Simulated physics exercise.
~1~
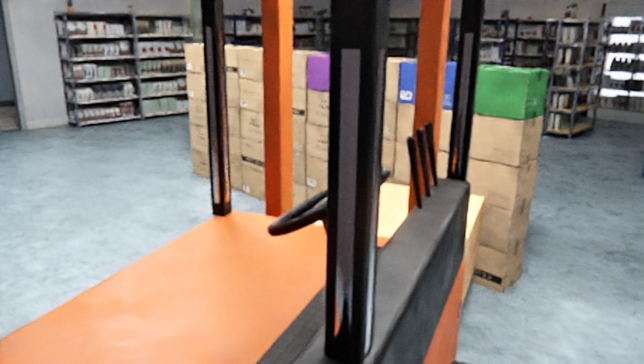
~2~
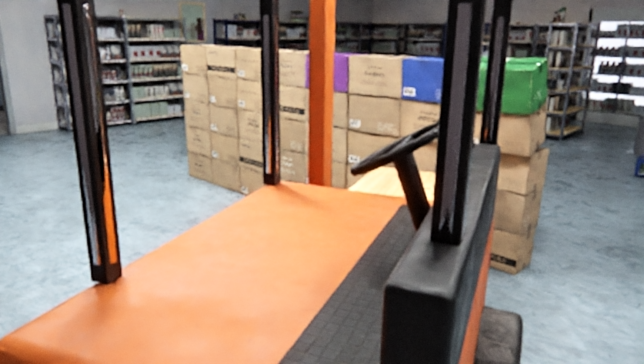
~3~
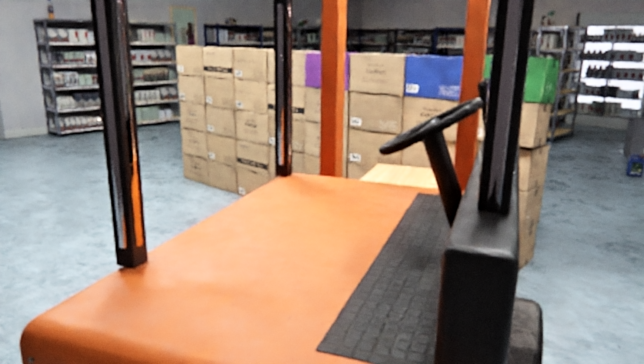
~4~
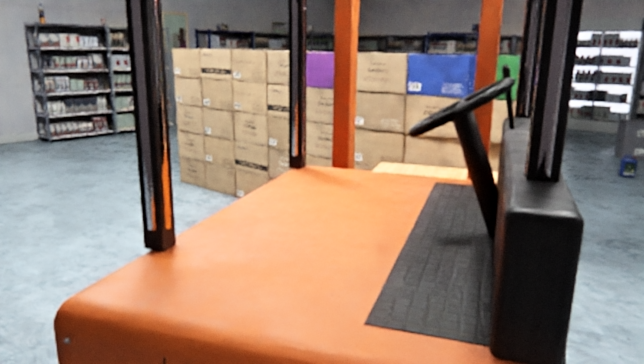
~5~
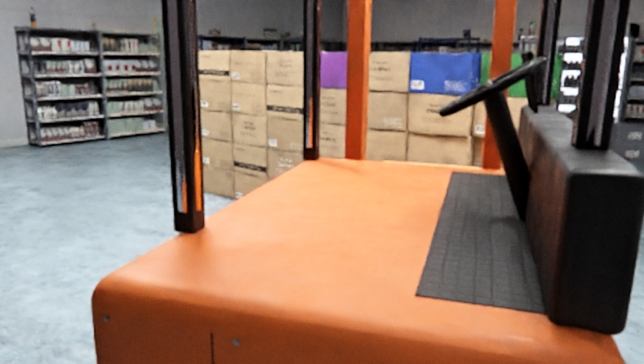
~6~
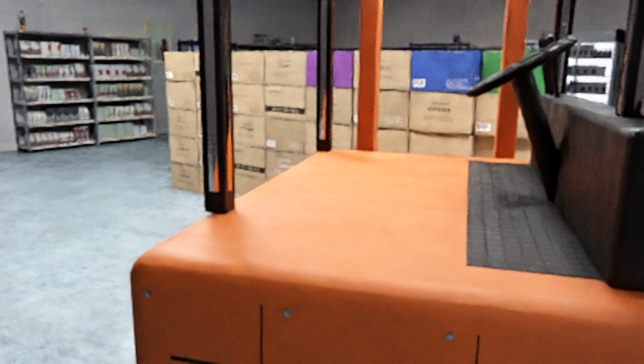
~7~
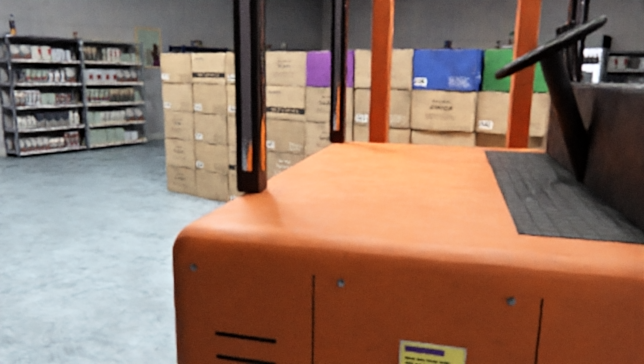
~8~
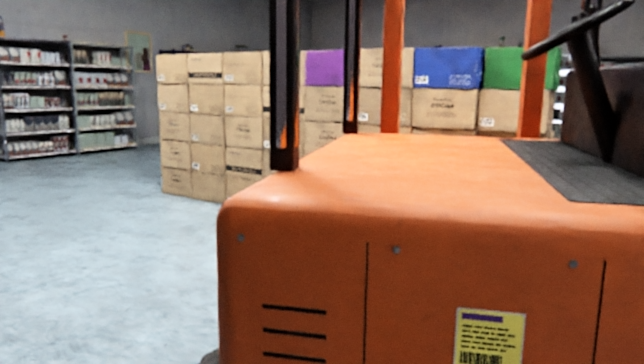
An orange lift truck with black posts, a dark steering wheel and a black seat back fills the foreground, seen from behind in a grey storage room with stocked shelves along the walls. Beyond it stands a wall of brown cartons, with a purple, a blue and a green one in the top row. A pale case at the truck's far end is at the wall, and the right end by the green carton shifts slightly early on. The view drifts sideways and lower, so the truck slides rightward and hides the case. At the end the wall still stands, its coloured cartons up on top.
